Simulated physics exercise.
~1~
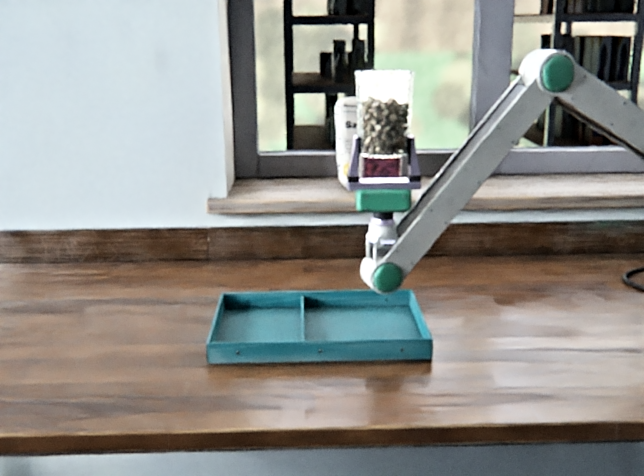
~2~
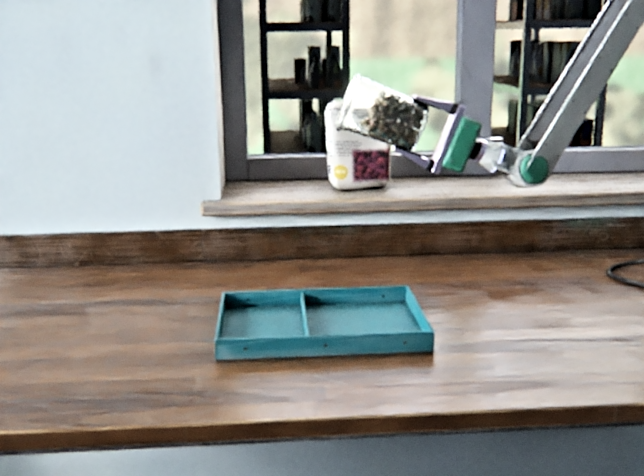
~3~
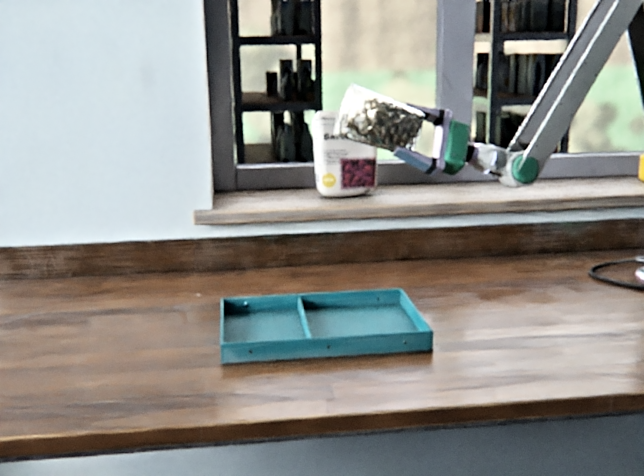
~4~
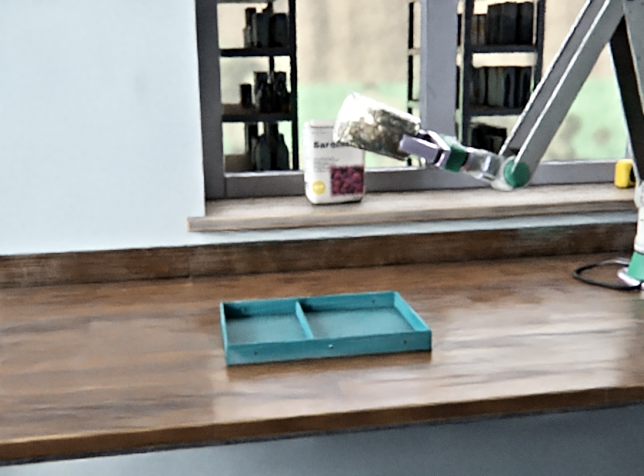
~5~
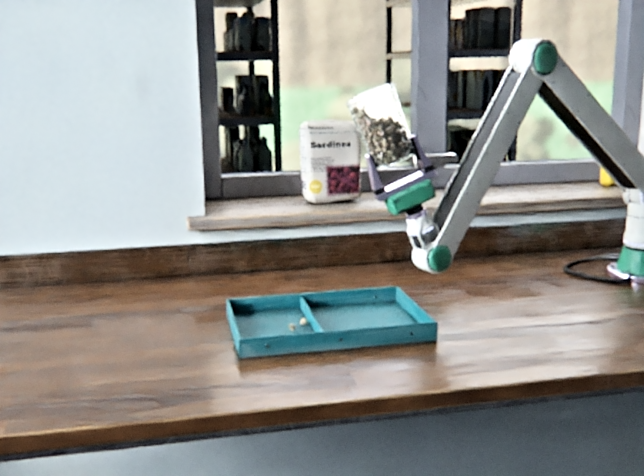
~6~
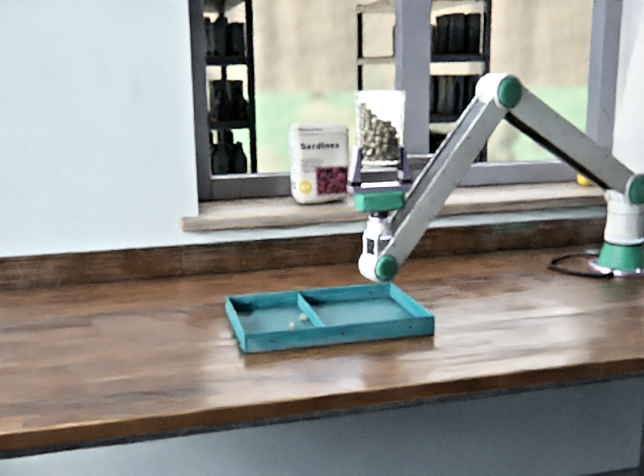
On a wooden table by a window, a robot arm tipped a clear tumbler of small pebbles over on its side above a divided teal tray, then swung it back upright, leaving the tumbler still nearly full and just a couple of pebbles in the tray.
